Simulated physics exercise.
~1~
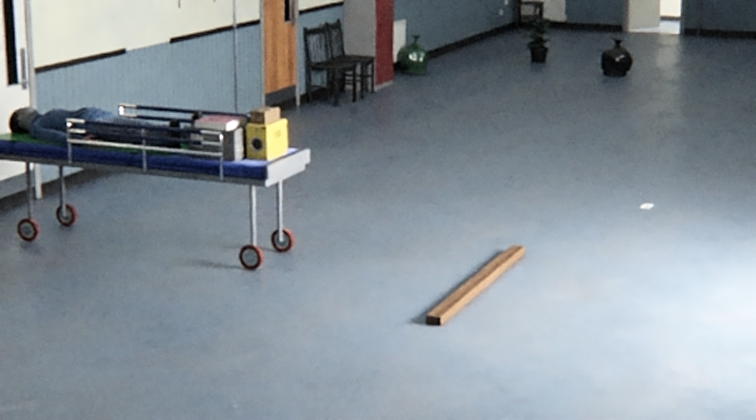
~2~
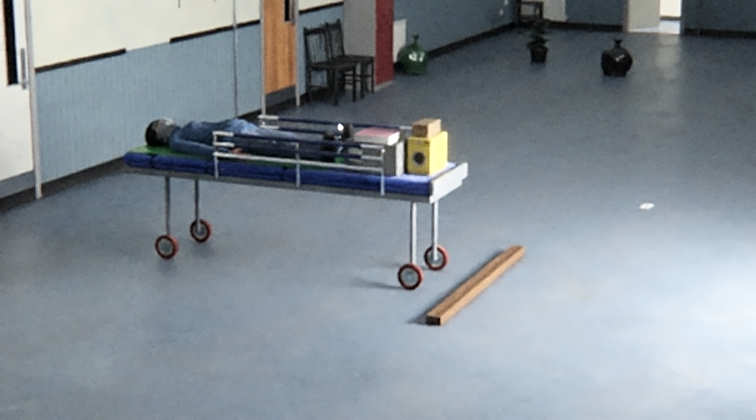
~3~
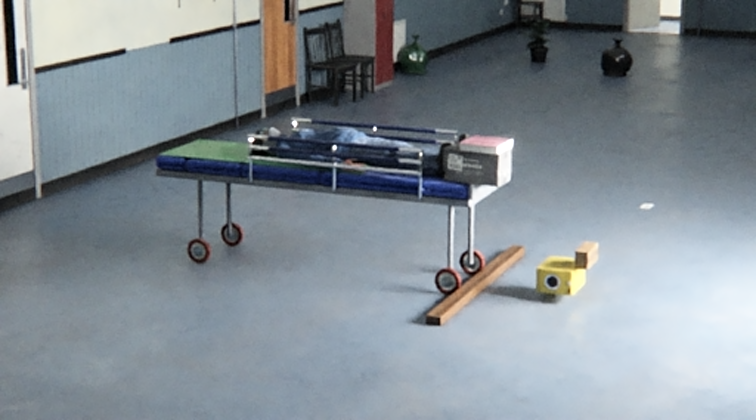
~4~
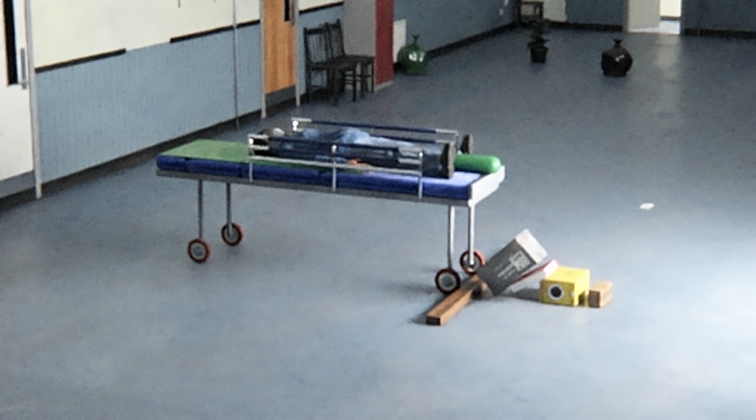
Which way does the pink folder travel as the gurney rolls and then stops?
The pink folder moves to the right, and it ends up off the gurney near the wooden bar.
